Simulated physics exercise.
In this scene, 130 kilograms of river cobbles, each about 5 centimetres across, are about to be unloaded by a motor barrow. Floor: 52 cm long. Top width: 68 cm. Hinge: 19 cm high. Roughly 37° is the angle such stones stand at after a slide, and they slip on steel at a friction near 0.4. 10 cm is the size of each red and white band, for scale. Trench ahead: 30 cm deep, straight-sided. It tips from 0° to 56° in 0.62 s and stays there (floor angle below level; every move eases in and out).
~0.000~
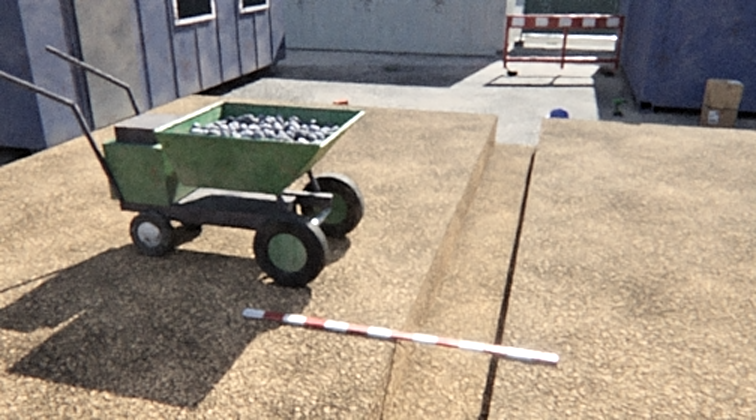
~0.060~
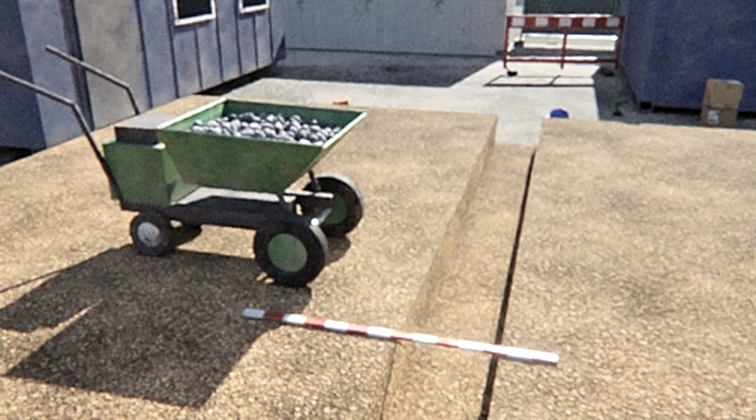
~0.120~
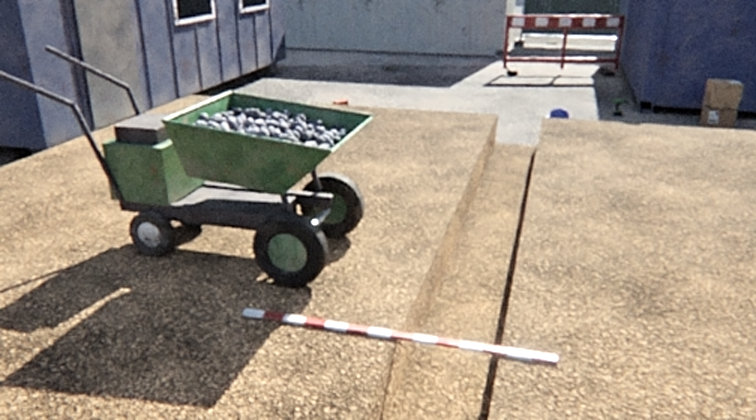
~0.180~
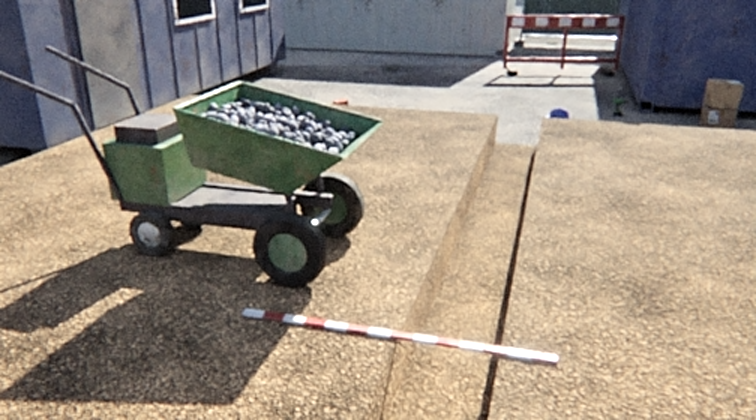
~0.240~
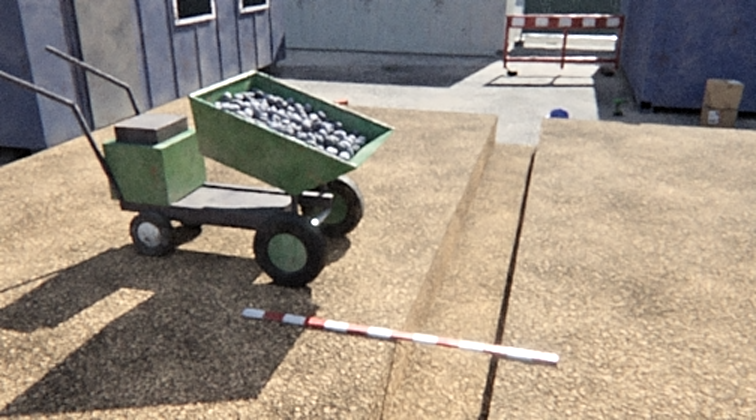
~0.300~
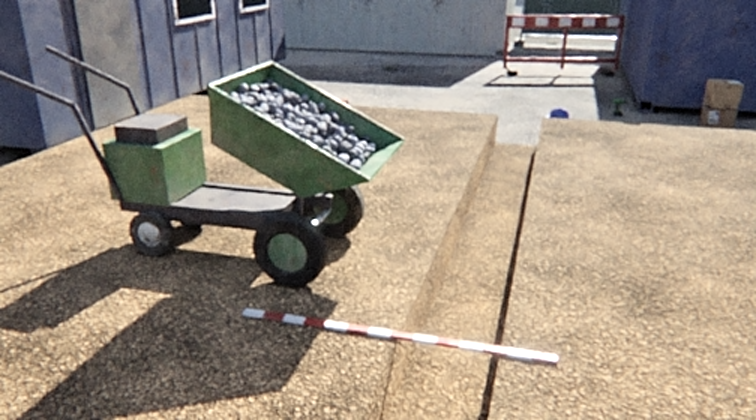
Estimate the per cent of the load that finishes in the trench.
Roughly 73 percent.
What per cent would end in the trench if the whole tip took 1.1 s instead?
Roughly 70% would finish there.
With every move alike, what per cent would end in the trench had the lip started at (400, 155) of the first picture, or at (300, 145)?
I'd expect close to 25 per cent at the first and 65 per cent at the second.
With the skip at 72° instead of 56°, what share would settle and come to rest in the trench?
It comes out at about 95 percent.
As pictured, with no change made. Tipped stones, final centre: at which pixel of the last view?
Resting centre: About (470, 318).
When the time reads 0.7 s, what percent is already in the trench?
About 5%.
After 0.5 s the floor is at 47°; 100 % in the skip; the foremost stones are at (385, 185).
After 0.7 s the floor is at 56°; 92 % in the skip, 2 % short of the trench, 6 % in the trench; the foremost stones are at (448, 249).
After 1.1 s the floor is at 56°; 49 % in the skip, 2 % short of the trench, 46 % in the trench, 4 % past the trench; the foremost stones are at (558, 293).
After 3.0 s the floor is at 56°; 22 % in the skip, 1 % short of the trench, 73 % in the trench, 4 % past the trench; the foremost stones are at (654, 308).
